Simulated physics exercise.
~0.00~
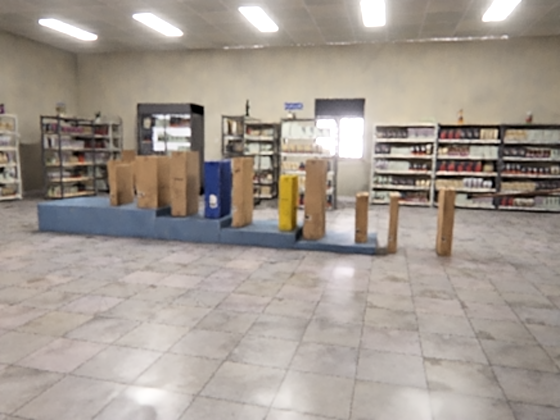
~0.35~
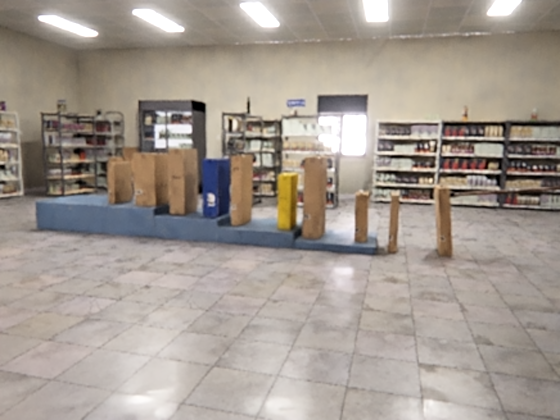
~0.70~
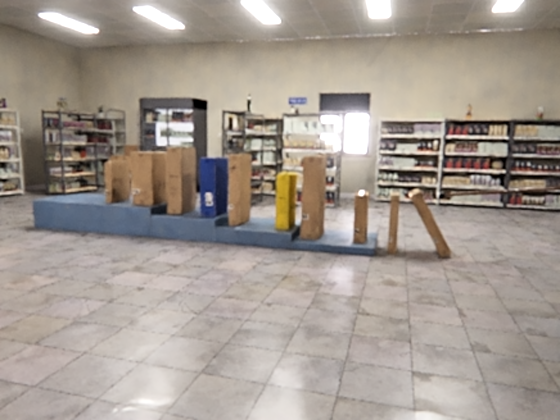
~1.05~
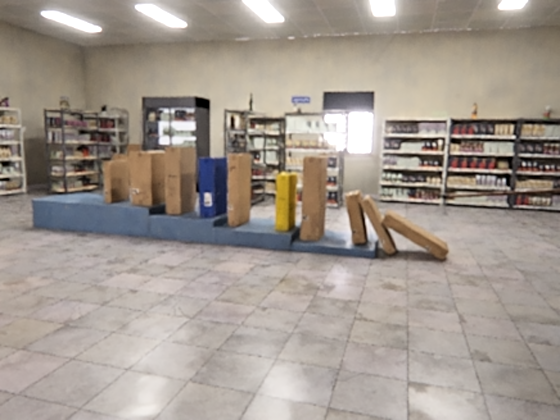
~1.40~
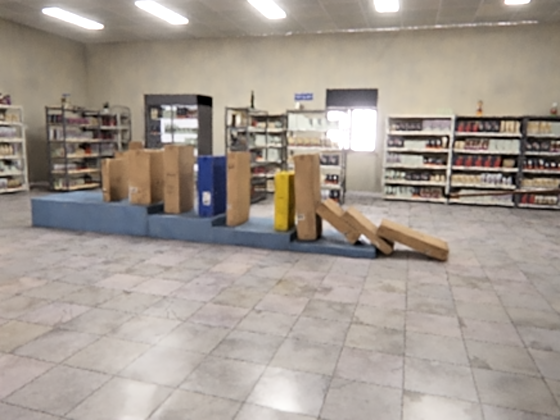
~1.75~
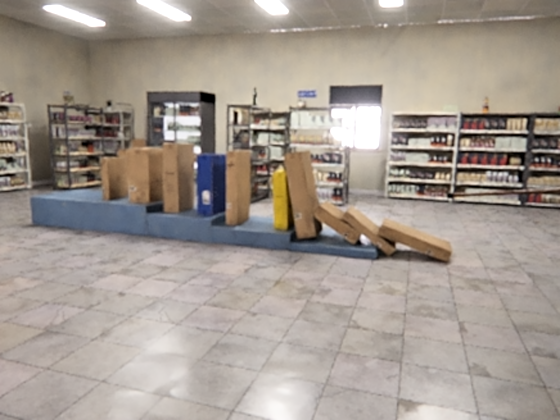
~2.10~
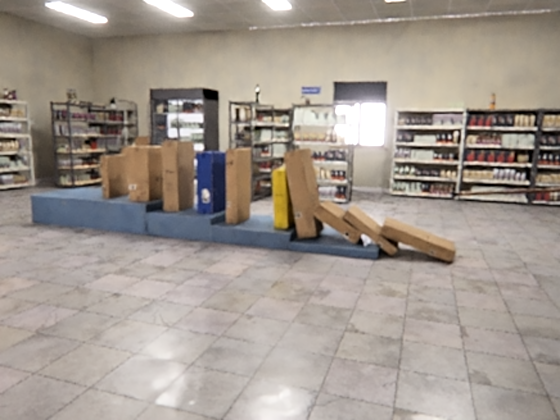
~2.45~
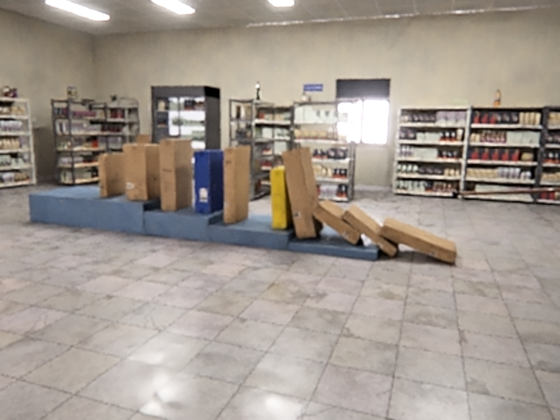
We see a row of tall cartons on low blue steps in a shop-like room as the rightmost one tips left, knocking the next two over; the following tall carton leans toward the yellow one and stops, leaving the yellow, the blue and the others to the left standing.
